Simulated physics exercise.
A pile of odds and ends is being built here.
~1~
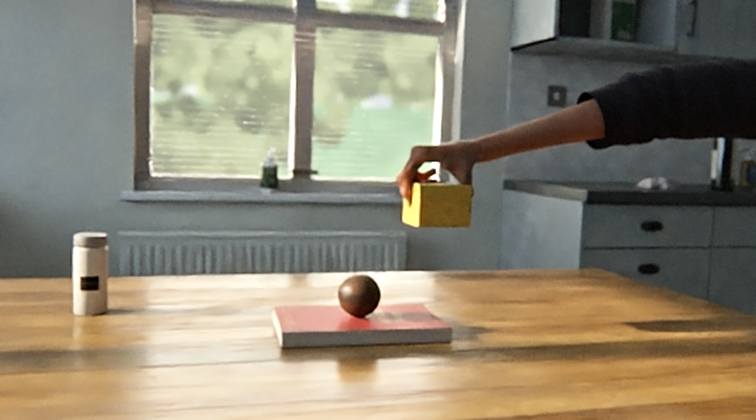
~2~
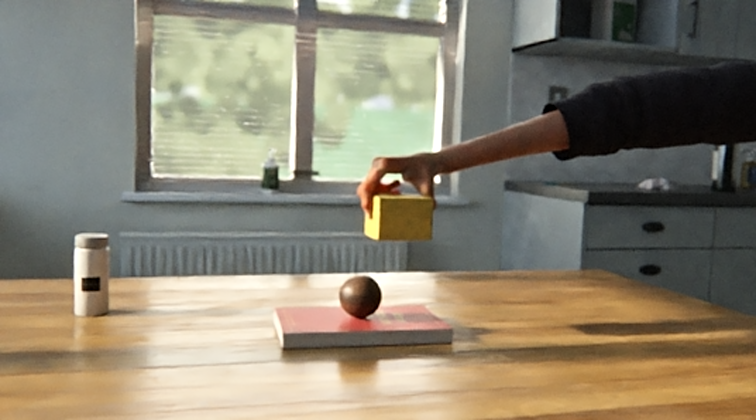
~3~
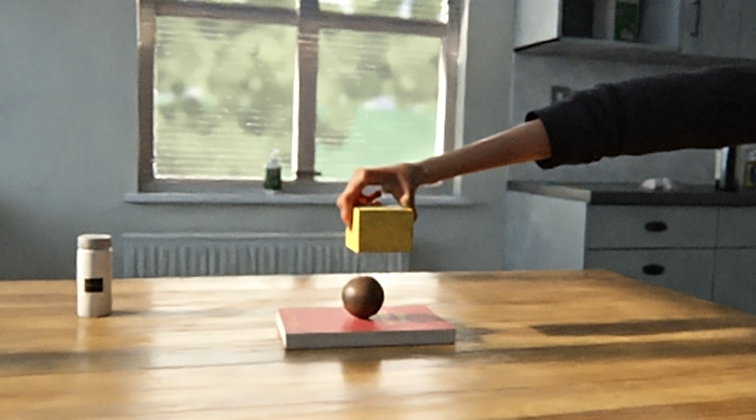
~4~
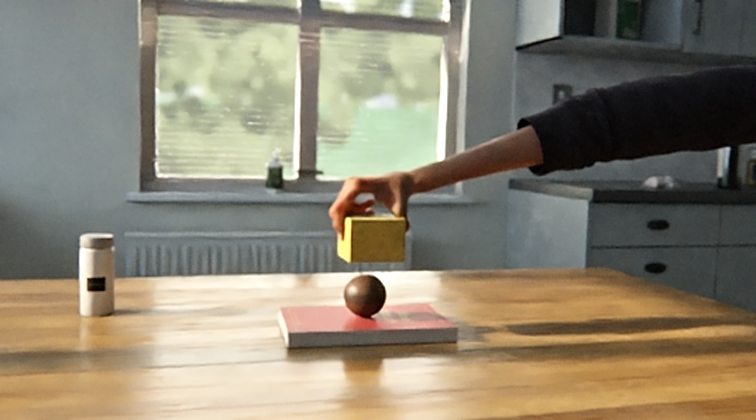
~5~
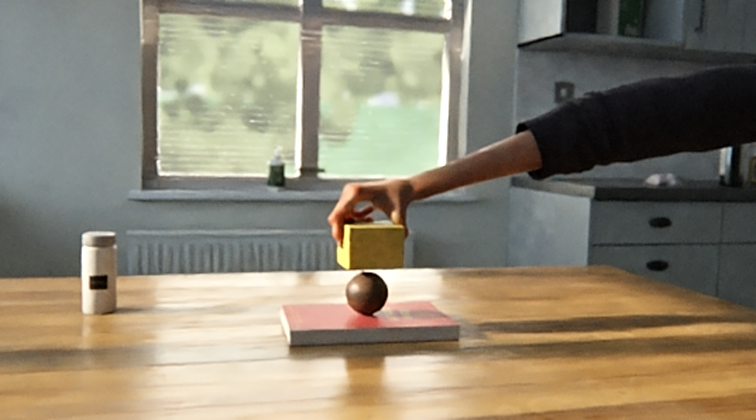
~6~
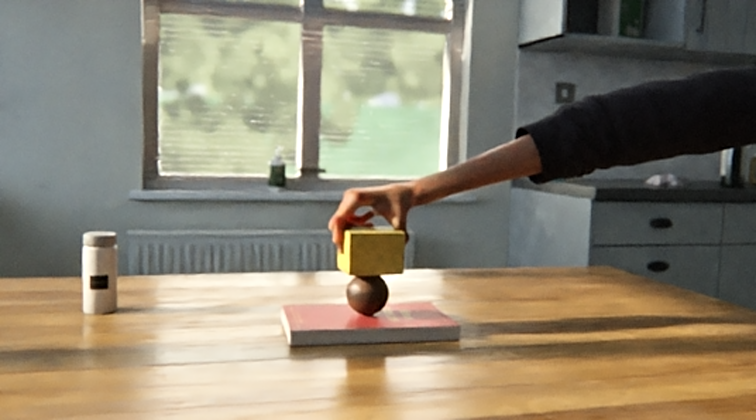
A hand moving a yellow block leftward and lowering it onto a dark brown ball resting on a red book.
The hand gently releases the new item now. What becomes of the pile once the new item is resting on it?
The pile collapses.
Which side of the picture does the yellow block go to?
Rightwards.
Then, 0.40 s on from there, yellow block turned 22° from how it was put near (387, 253).
Then, 0.60 s on from there, yellow block now fallen; brown ball shifted a little.
Then, 0.70 s on from there, brown ball shifted a little.
Then, 0.80 s on from there, as before.
In the end, fallen, yellow block; the other 3 unmoved. At the end, from the last picture's camera, yellow block near (487, 304). The pile gives way.
